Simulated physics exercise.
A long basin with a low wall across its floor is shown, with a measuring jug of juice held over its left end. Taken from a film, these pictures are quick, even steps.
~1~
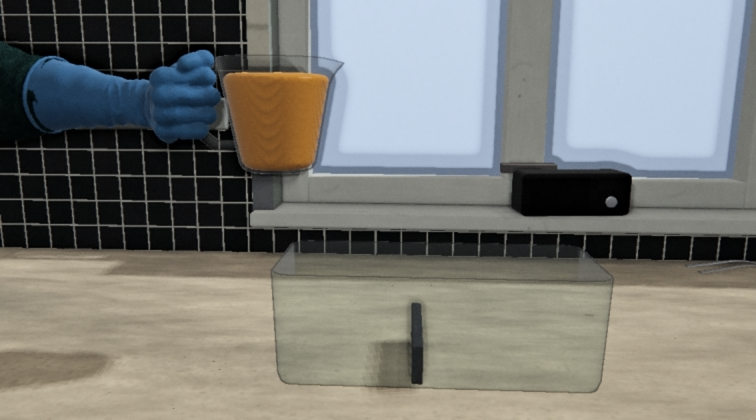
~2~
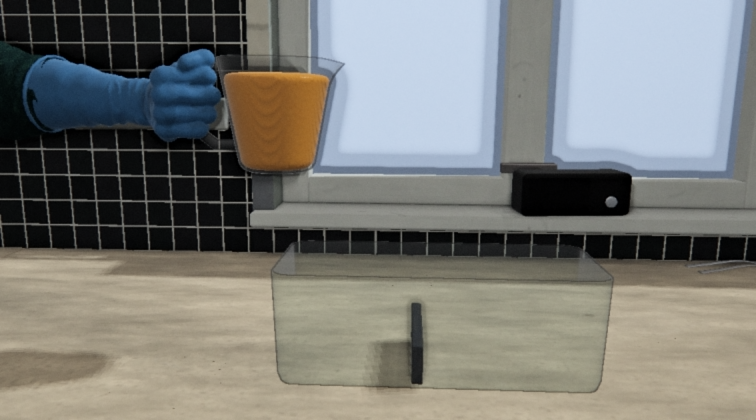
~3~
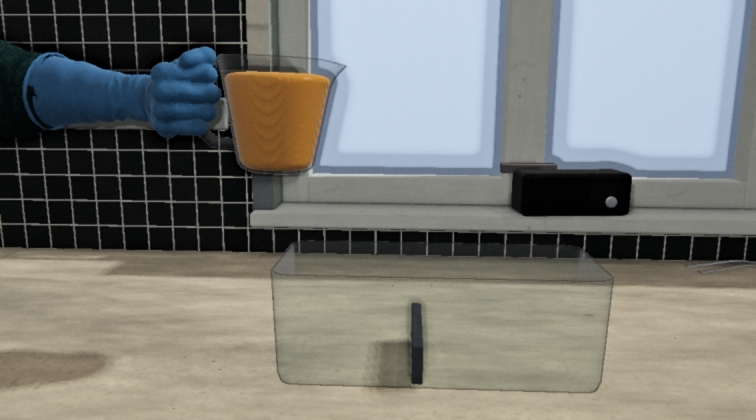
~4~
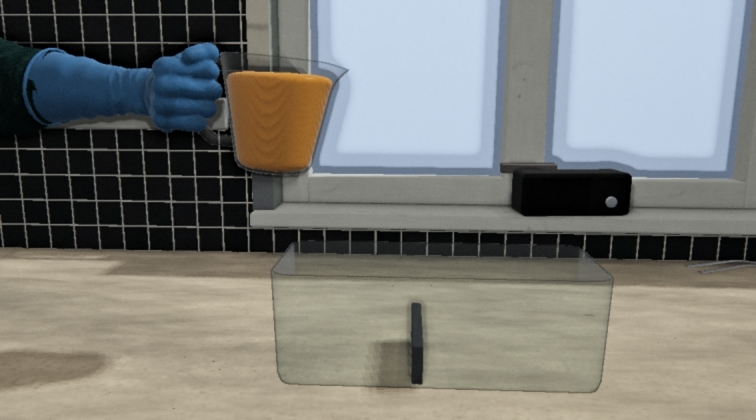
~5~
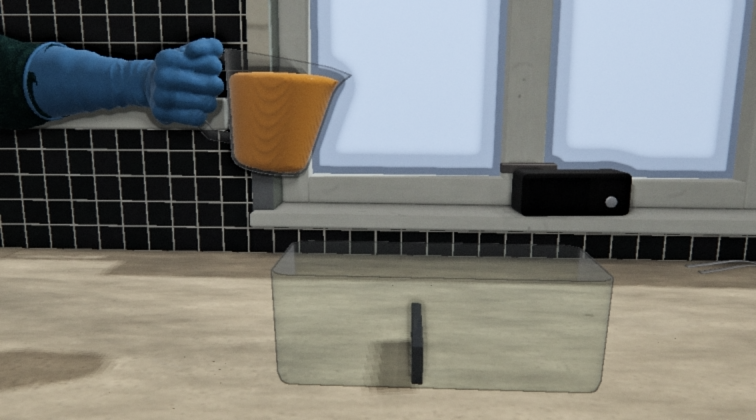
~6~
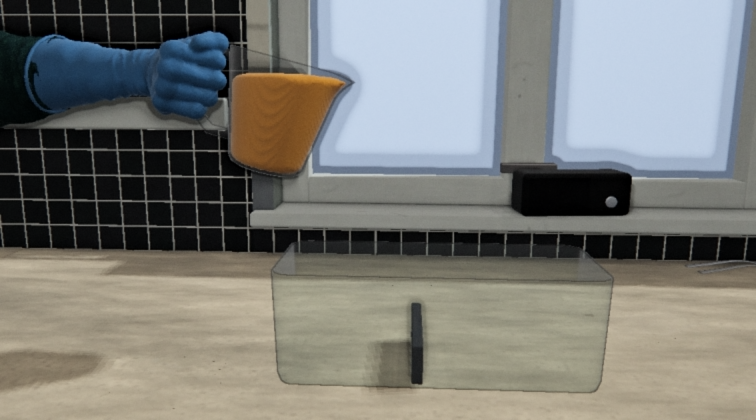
A blue-gloved hand at upper left holds a clear jug of orange juice and slowly tilts it to the right, the juice's surface staying nearly level as it nears the lowering lip. Below, a long transparent basin with a small dark upright wall inside rests motionless on a pale counter. Behind are black tiles, a bright window and a black box on its sill, seen from a still, front-on camera.
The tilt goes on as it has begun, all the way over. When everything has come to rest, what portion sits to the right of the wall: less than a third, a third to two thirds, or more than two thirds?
I expect the share right of the wall to be at least a third but at most two thirds.
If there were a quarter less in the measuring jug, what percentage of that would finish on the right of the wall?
Best guess: Around 20 %.
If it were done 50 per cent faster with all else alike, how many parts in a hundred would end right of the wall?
I'd estimate some 30 percent.
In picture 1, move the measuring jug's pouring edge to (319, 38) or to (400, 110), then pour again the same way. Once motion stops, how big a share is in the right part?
Result, first then second: About 15 % and about 85 %.
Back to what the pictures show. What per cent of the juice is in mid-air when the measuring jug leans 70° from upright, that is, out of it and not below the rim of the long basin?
Near 25 %.
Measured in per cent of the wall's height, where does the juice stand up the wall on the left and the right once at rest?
Left part: 50 per cent, right part: 30 per cent.
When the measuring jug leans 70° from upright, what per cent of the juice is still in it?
Roughly 65 %.
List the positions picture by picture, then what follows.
In the first picture, tilt 0°; pouring edge (344, 61); surface from (227, 76) to (329, 77); the long basin's rim runs from (283, 258) to (596, 264); the wall's top is at (417, 324).
In the second picture, tilt 1°; pouring edge (345, 62); surface from (228, 76) to (331, 77).
In the third picture, tilt 2°; pouring edge (347, 65); surface from (229, 75) to (331, 78).
In the fourth picture, tilt 5°; pouring edge (349, 68); surface from (231, 76) to (334, 79).
In the fifth picture, tilt 9°; pouring edge (352, 74); surface from (233, 77) to (339, 80).
In the sixth picture, tilt 15°; pouring edge (355, 81); surface from (237, 78) to (345, 81).
A moment on, the measuring jug is tipped part way and 65 per cent is still to pour, 3 is left of the wall and 9 right of it.
Next, the measuring jug is tipped right over and 9 per cent is still to pour, 36 is left of the wall and 41 right of it.
Then the measuring jug is tipped right over and 0 per cent is still to pour, 57 is left of the wall and 41 right of it.
Later the measuring jug is tipped right over and 0 per cent is still to pour, 57 is left of the wall and 42 right of it.
In the end 57 per cent lies left of the wall, 42 right of it and 2 outside.
